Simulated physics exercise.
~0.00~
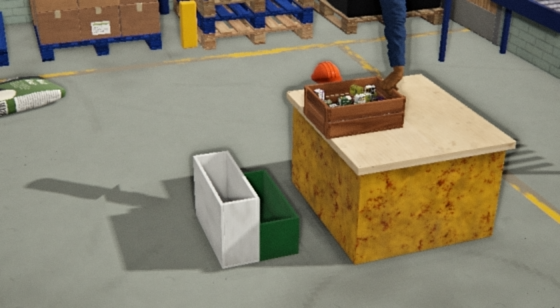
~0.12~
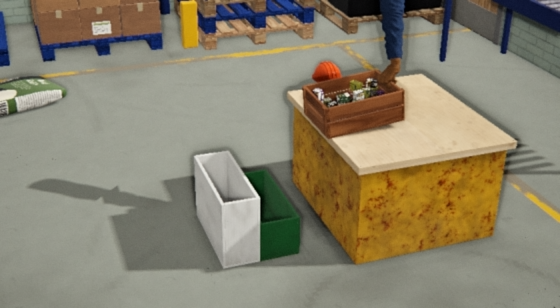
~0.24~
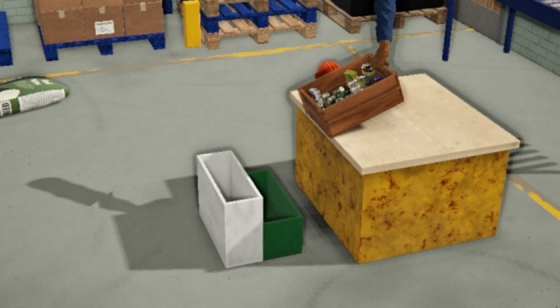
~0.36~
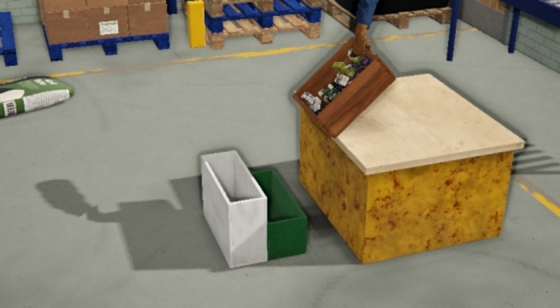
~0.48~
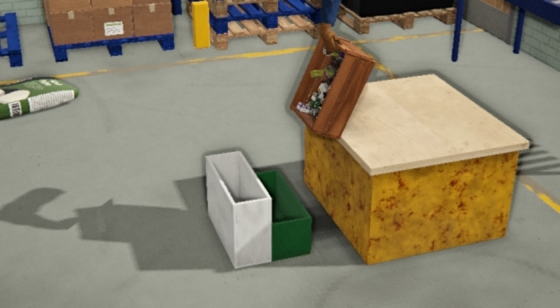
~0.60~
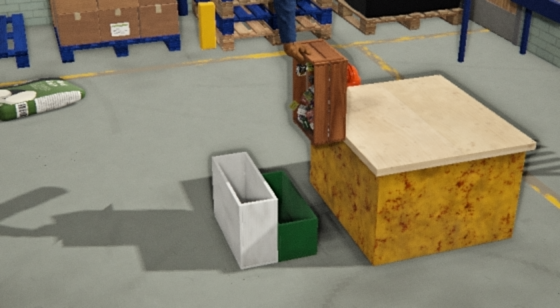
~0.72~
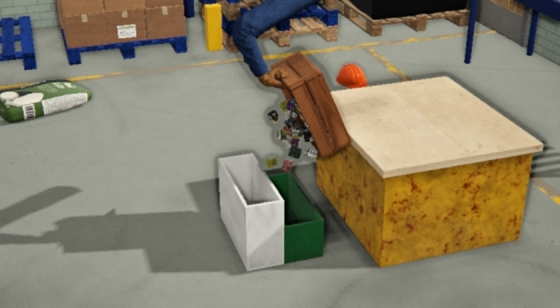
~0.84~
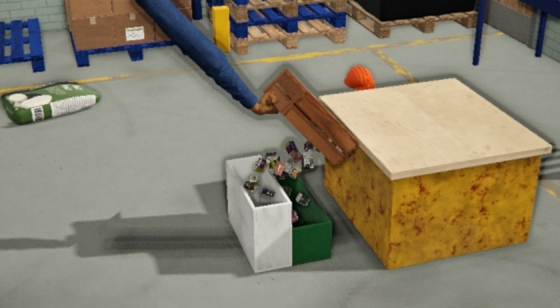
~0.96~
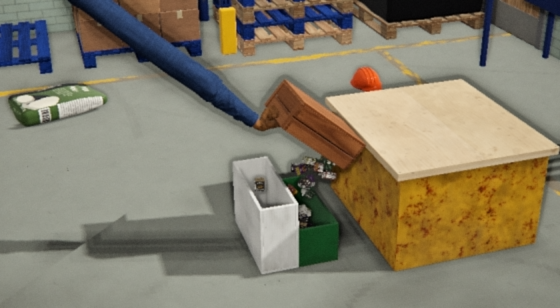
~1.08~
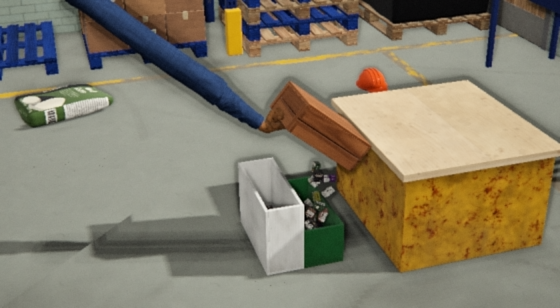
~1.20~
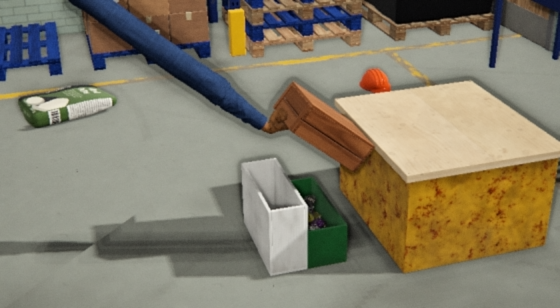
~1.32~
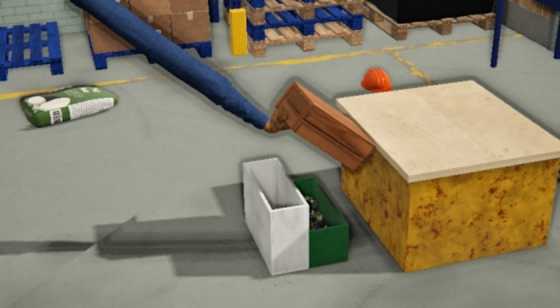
The clip opens on a wooden crate of small cartons at the edge of a pale-topped yellow bench in a warehouse, with a green tub and a white box on the floor beside it. A blue arm behind the crate begins to tip it leftward. The crate swings up onto its side, then past upright, and the cartons start to spill out. They tumble down in a loose cluster, some dropping into the white box and more into the green tub. The arm holds the crate steeply overturned as the last pieces settle, with none visible on the floor.
